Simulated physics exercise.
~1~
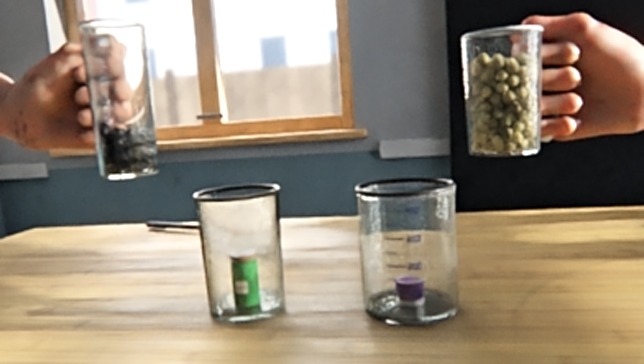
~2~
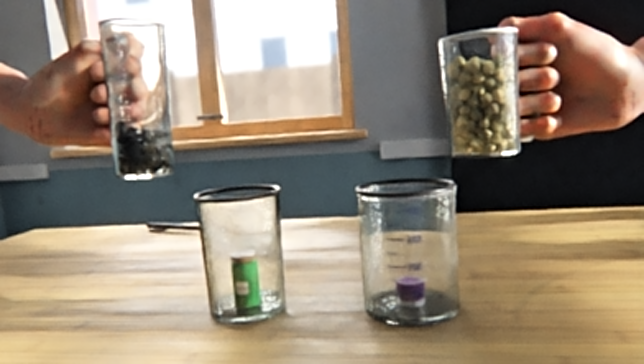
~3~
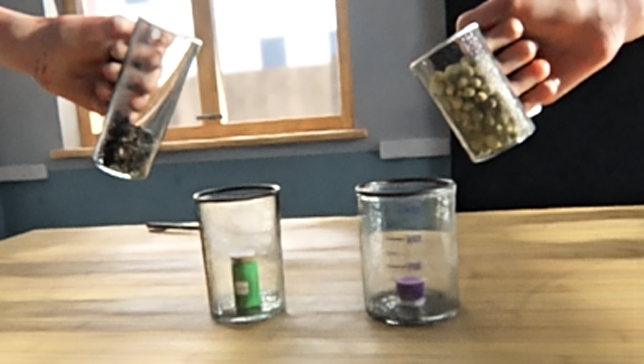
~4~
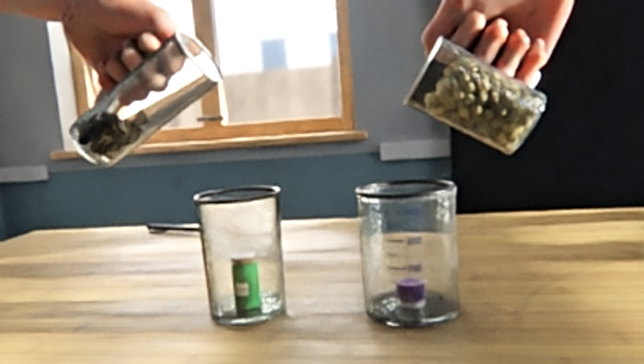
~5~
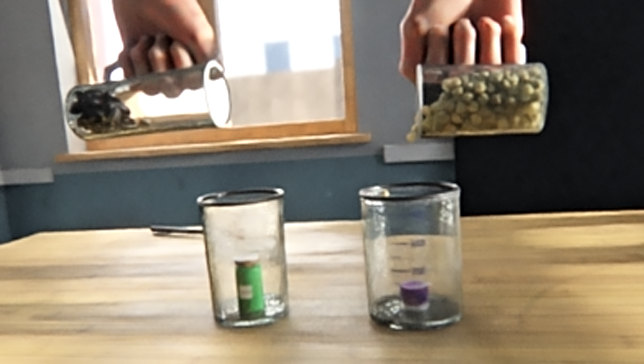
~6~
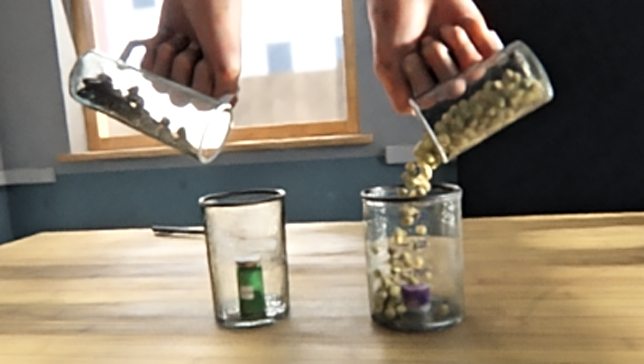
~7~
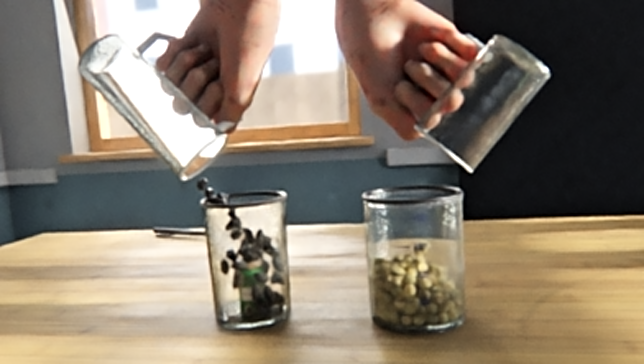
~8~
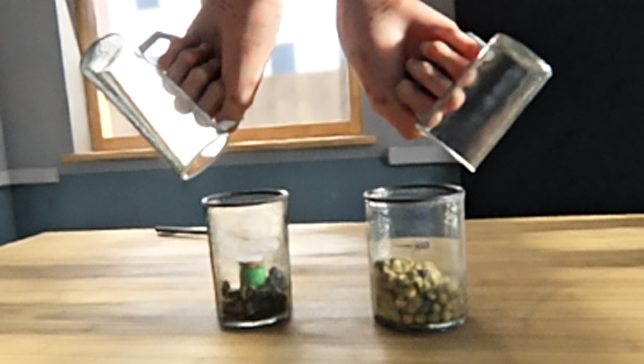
Two hands tip cups into glass containers, leaving the green object showing and covering the purple one.
